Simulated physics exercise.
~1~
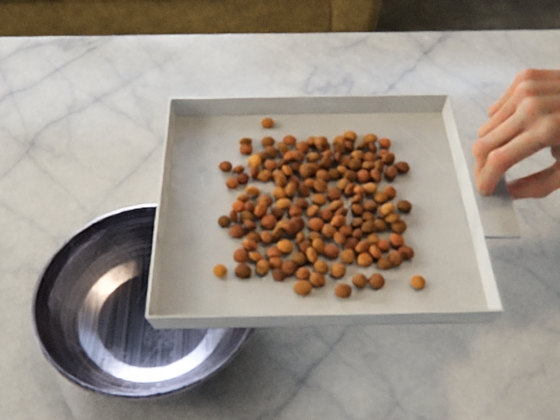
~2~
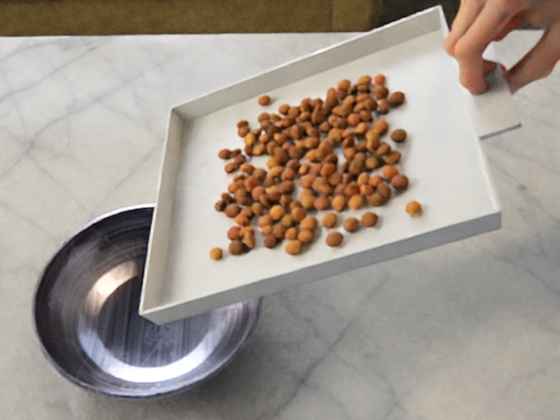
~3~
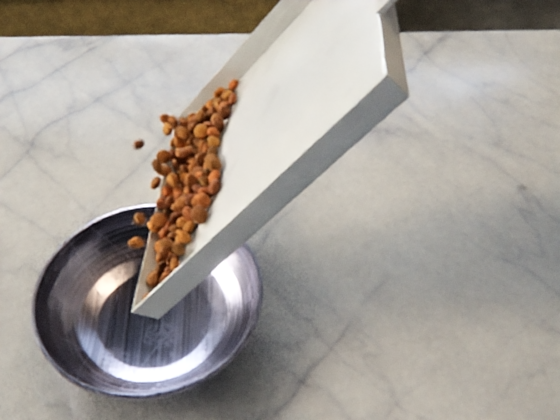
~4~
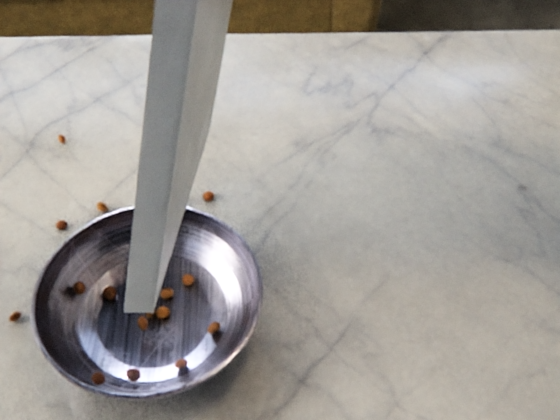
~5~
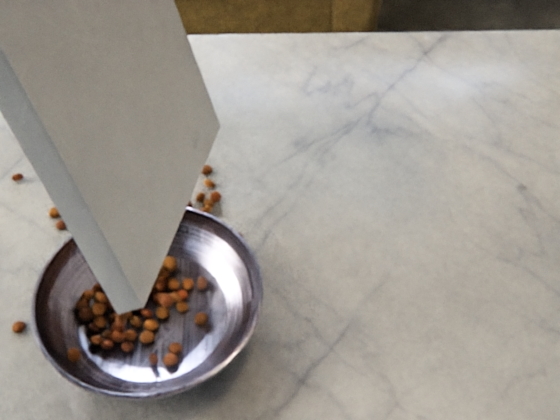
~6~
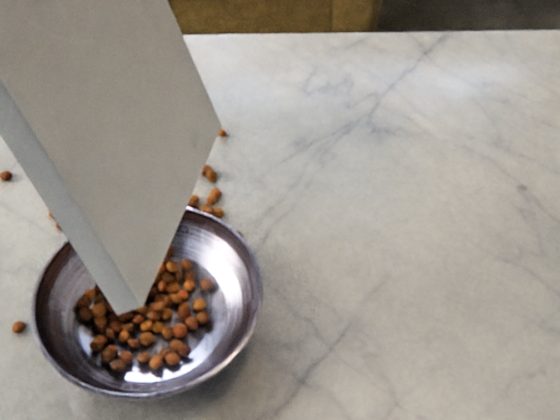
A shallow white tray tipping steeply leftward, pouring brown kibble into a dark metal bowl, with some pieces scattering across the marble.
